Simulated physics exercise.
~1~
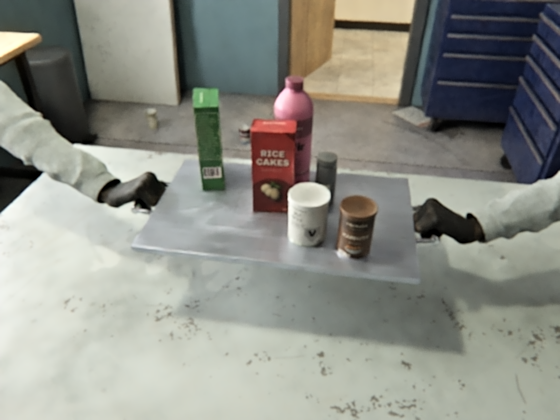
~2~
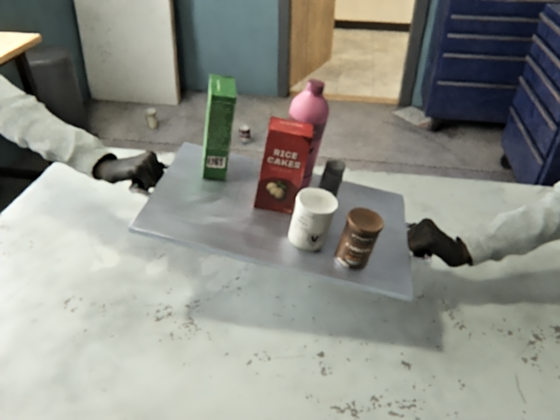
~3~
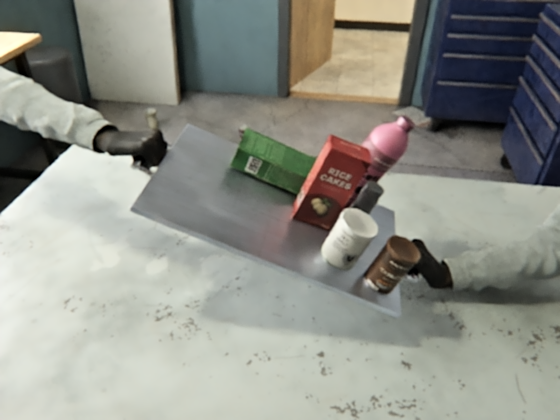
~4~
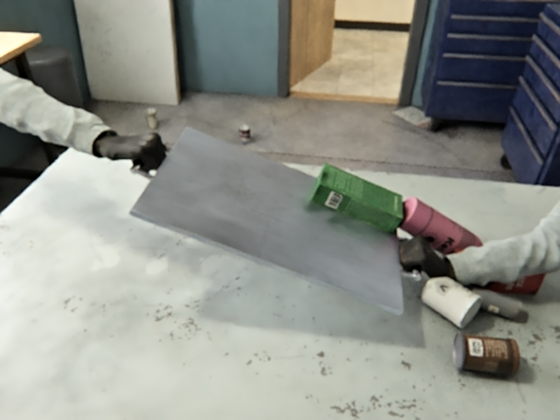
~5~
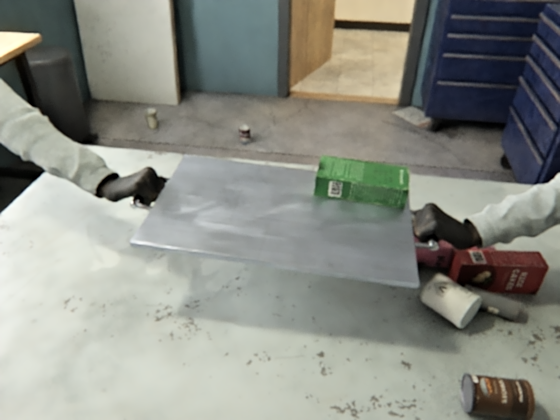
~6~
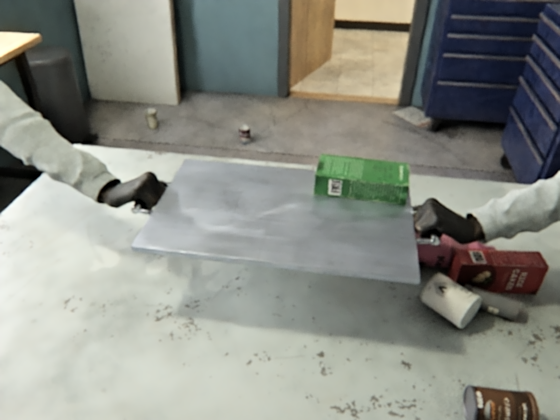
In a workshop with blue cabinets and an open doorway behind, a fixed, slightly raised view looks across a pale, scuffed table. Two gloved hands hold a flat grey tray above it, carrying a green box at left, a red rice cakes box, a pink bottle and a grey shaker near the middle, and a white tin and brown tin in front. The tray tips down to the right, and everything leans and slides that way, the green box toppling. All but the green box spill onto the table at right. The tray levels, the green box still lying on it.
